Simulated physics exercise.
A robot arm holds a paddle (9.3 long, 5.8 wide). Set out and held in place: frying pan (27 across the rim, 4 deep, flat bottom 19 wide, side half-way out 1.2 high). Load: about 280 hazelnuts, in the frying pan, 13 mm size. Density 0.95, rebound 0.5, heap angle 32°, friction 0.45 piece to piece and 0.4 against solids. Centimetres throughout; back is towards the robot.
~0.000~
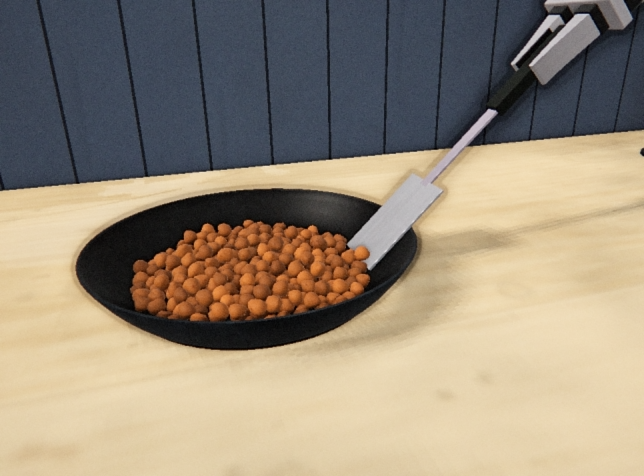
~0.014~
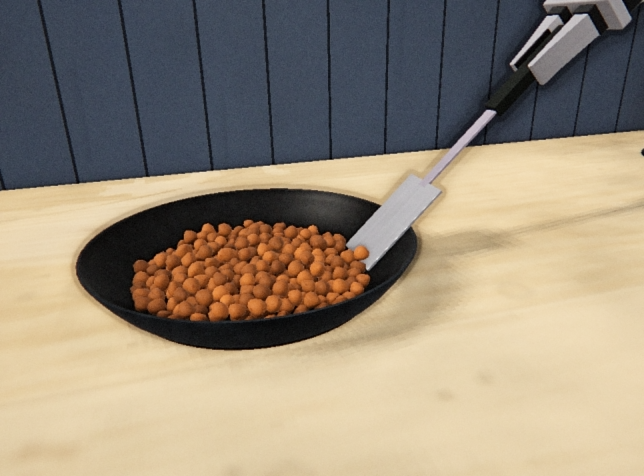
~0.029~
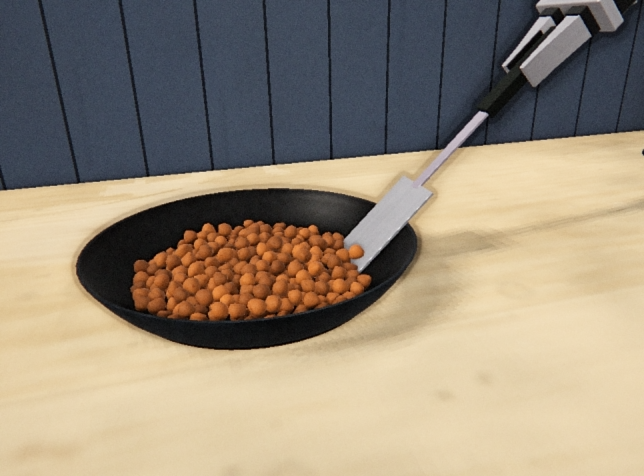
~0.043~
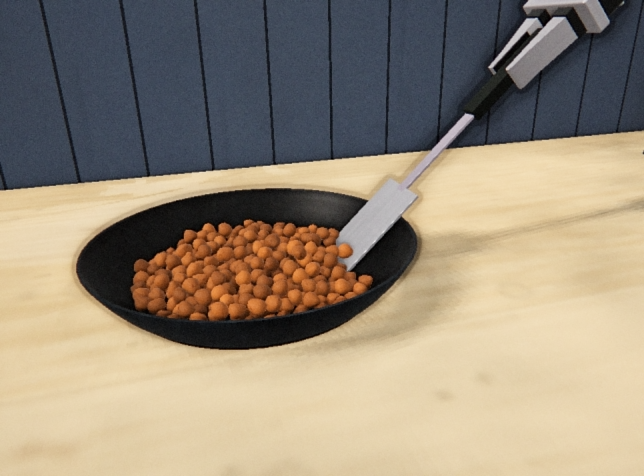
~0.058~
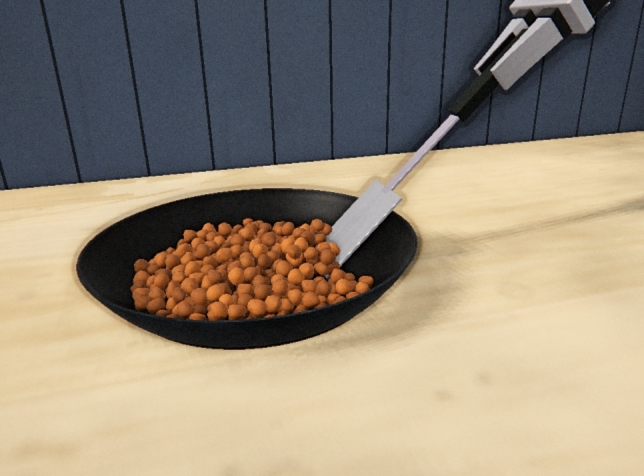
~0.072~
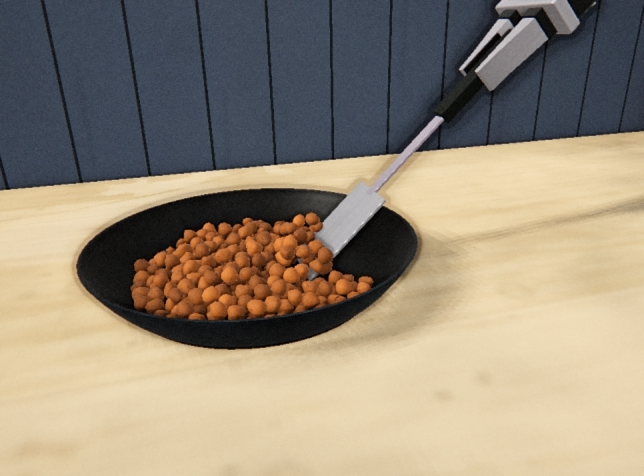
A robot arm slides a paddle leftward through the brown hazelnuts in a black frying pan.
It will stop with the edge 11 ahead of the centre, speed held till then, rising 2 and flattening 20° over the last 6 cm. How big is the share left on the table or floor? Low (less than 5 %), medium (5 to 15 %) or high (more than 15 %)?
On the table or floor the share is high, more than 15 %.
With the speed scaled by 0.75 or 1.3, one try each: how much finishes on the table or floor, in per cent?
About 25 and 25 per cent.
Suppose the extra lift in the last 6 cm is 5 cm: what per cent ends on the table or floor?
Some 20 per cent.
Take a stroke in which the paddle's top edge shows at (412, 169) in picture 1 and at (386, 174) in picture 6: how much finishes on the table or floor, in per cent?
Some 10 per cent.
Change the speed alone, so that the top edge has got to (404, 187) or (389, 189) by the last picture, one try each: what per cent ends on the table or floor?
About 10 and 20 per cent.
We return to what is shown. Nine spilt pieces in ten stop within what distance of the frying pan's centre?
Some 50 cm.
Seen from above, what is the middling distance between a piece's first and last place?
Roughly 3 cm.
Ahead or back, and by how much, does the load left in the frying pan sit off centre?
Roughly 2.0 cm ahead.
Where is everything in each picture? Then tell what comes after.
The first frame shows paddle top edge at (428, 182), sloping 44°; upper third of the load around (249, 260), from x 140 to 365, top at y 225; 280 in the frying pan.
The second frame shows paddle top edge at (426, 182), sloping 44°; upper third of the load around (249, 260), from x 140 to 365, top at y 225.
The third frame shows paddle top edge at (418, 184), sloping 44°; upper third of the load around (253, 260), from x 140 to 365, top at y 225.
The fourth frame shows paddle top edge at (404, 187), sloping 44°; upper third of the load around (259, 256), from x 140 to 365, top at y 225.
The fifth frame shows paddle top edge at (389, 189), sloping 44°; upper third of the load around (258, 255), from x 140 to 365, top at y 225.
The sixth frame shows paddle top edge at (373, 191), sloping 44°; upper third of the load around (260, 255), from x 140 to 365, top at y 220; 280 in the frying pan.
After 0.12 s, sloping 44°, highest piece 6 above the table; 280 in the frying pan.
After 0.17 s, sloping 39°, highest piece 7 above the table; 280 in the frying pan.
After 0.40 s, sloping 24°, highest piece 17 above the table; 217 in the frying pan, 33 on the table or floor, 30 on the blade or in flight.
After 1.45 s, sloping 24°, highest piece 3 above the table; 217 in the frying pan, 63 on the table or floor.
At rest, 217 in the frying pan, 63 on the table or floor. That is 22 % on the table or floor.
